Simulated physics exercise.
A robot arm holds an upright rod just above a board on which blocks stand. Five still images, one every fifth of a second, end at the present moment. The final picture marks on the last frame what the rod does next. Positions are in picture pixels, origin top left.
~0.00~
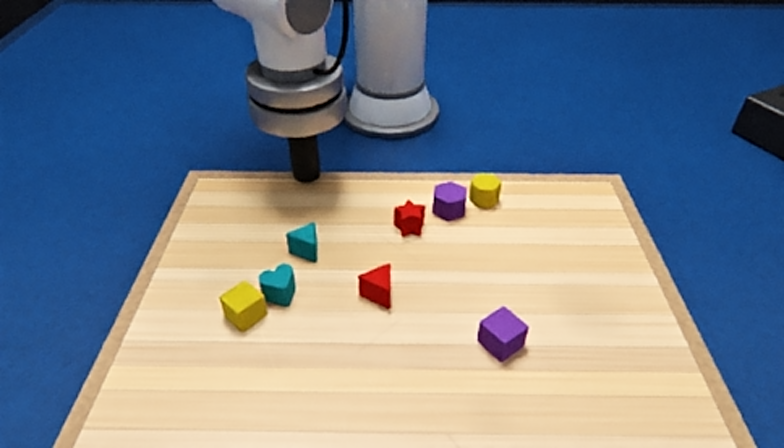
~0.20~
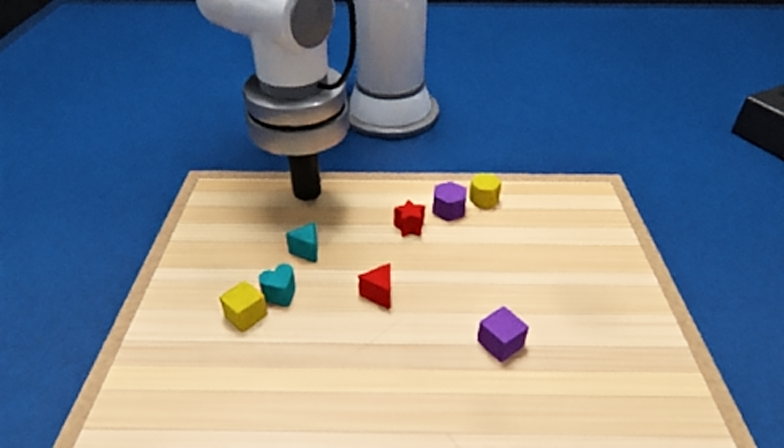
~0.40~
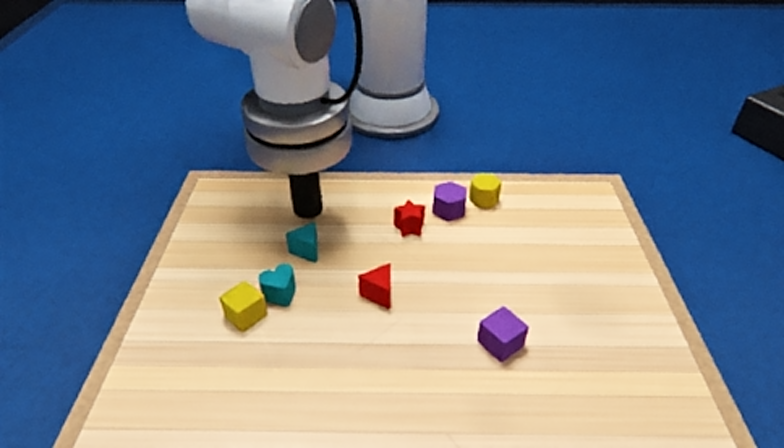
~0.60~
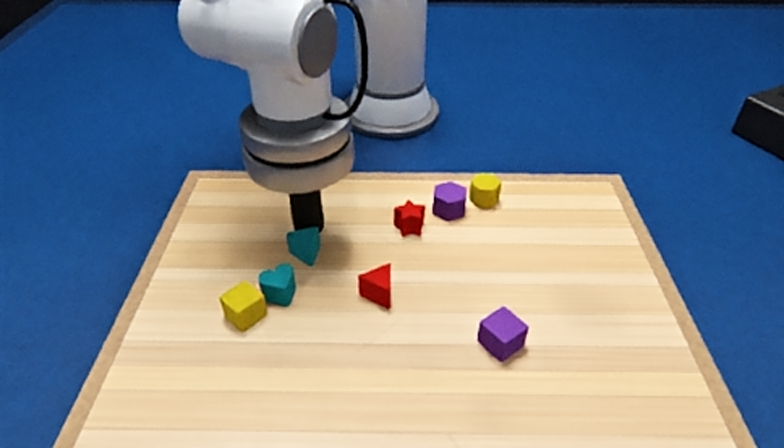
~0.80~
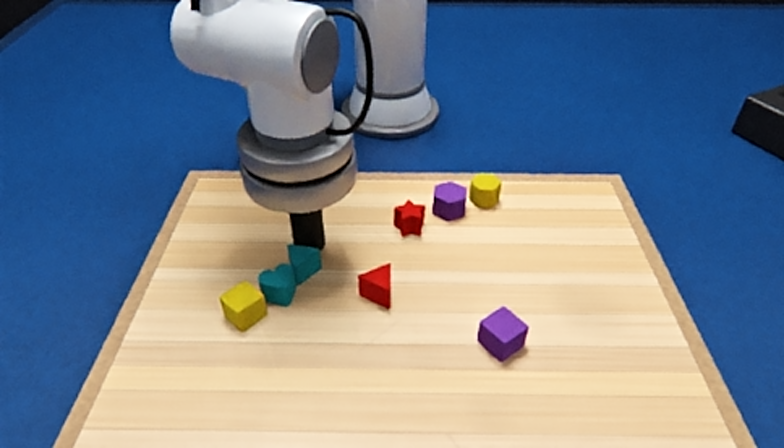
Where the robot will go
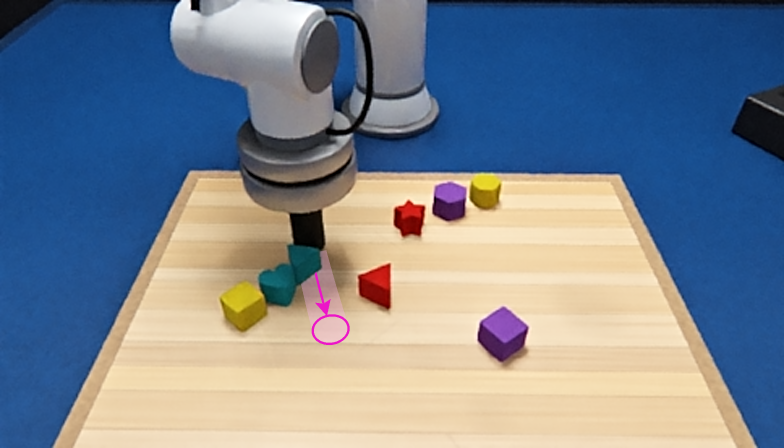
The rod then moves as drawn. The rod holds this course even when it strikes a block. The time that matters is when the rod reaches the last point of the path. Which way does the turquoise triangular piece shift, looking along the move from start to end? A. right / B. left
A: Right.
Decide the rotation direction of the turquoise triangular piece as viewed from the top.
Its spin: Clockwise.
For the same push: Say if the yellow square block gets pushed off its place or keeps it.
Stays put.
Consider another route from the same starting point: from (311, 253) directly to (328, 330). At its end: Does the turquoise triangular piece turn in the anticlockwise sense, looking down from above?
No - that is not the case.
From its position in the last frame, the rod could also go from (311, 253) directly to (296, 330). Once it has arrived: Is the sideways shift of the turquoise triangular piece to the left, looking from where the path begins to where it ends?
Yes
Drawn move, straight from (311, 253) to (331, 329).
What follows on the original path. One third of the way, rod (315, 269); turquoise heart-shaped block (273, 280), turned 20° clockwise; turquoise triangular piece (303, 277), turned 10° clockwise.
Two thirds of the way, rod (322, 294); turquoise heart-shaped block (273, 280), turned 20° clockwise; turquoise triangular piece (299, 300), turned 35° clockwise.
At the end, rod (330, 322); yellow square block still; turquoise heart-shaped block (273, 280), turned 20° clockwise; turquoise triangular piece (295, 307), turned 60° clockwise; red triangular piece still.
